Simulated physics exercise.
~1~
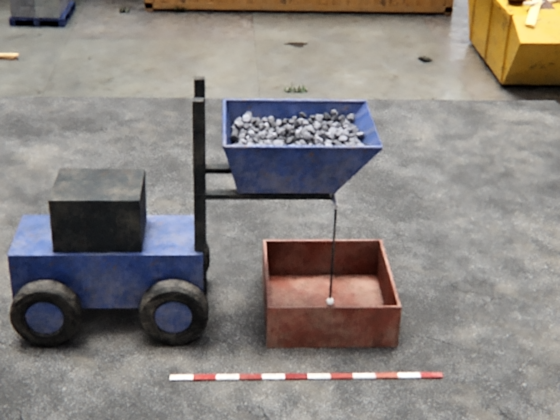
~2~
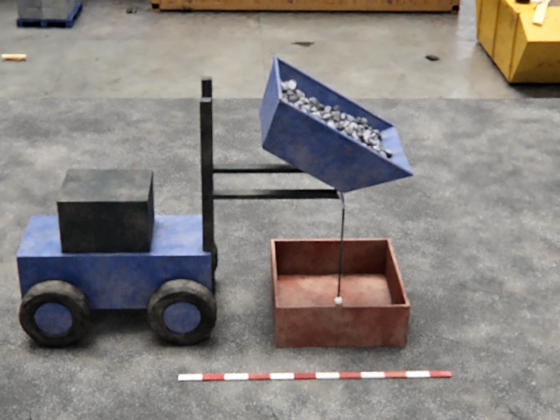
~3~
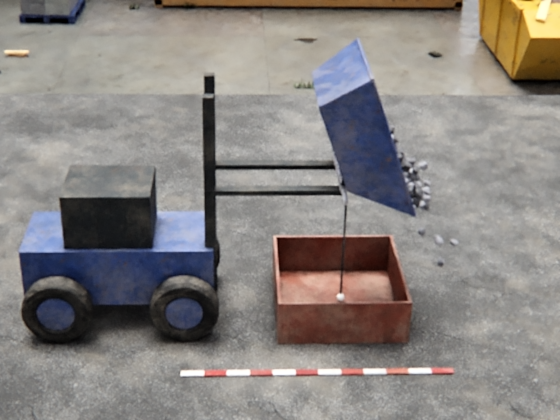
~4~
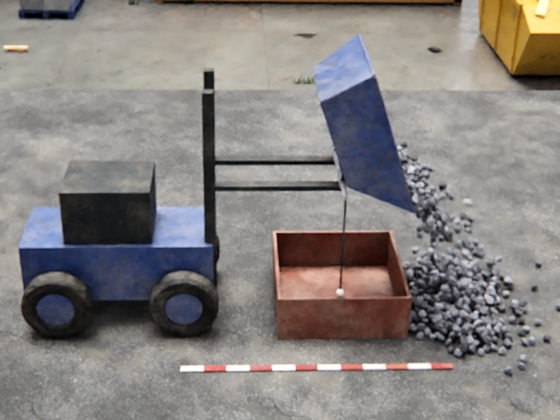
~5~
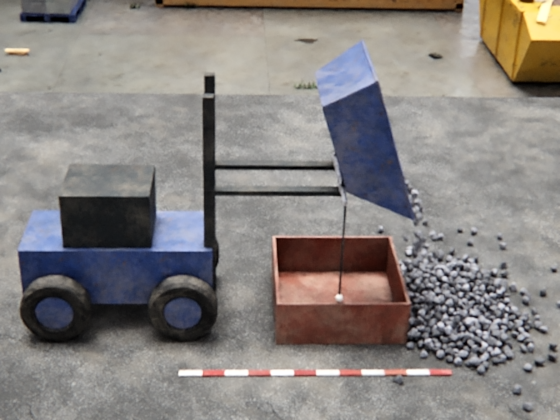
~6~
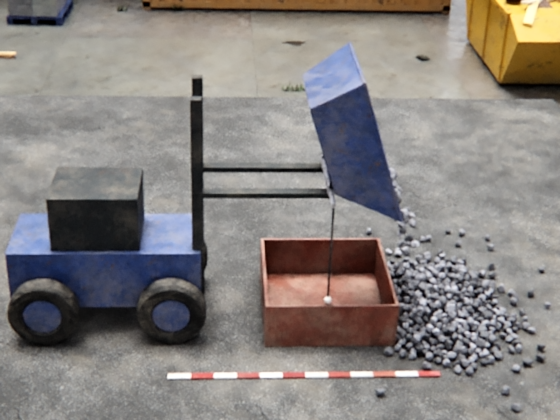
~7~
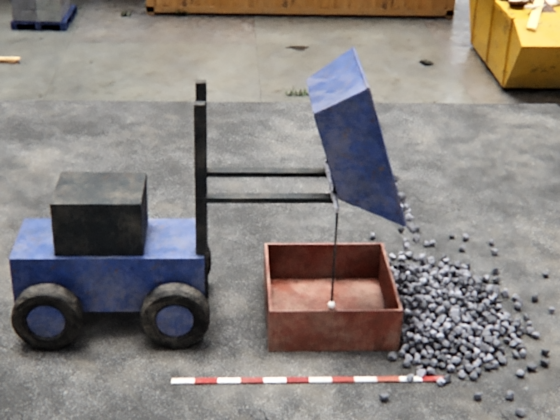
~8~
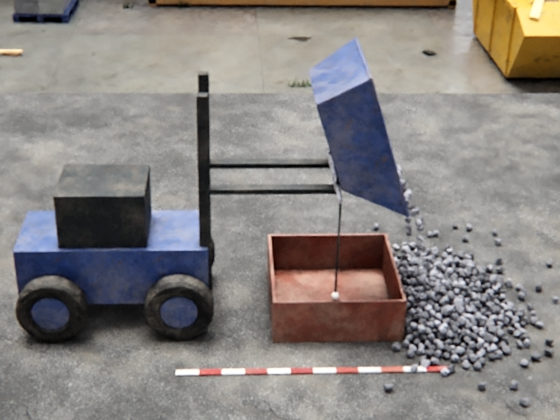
The clip shows a blue fork truck tipping a raised blue skip of grey stones steeply forward above a reddish open bin. The stones spill past the bin's right side and spread in a heap on the ground, leaving the bin looking empty while the skip stays tilted.
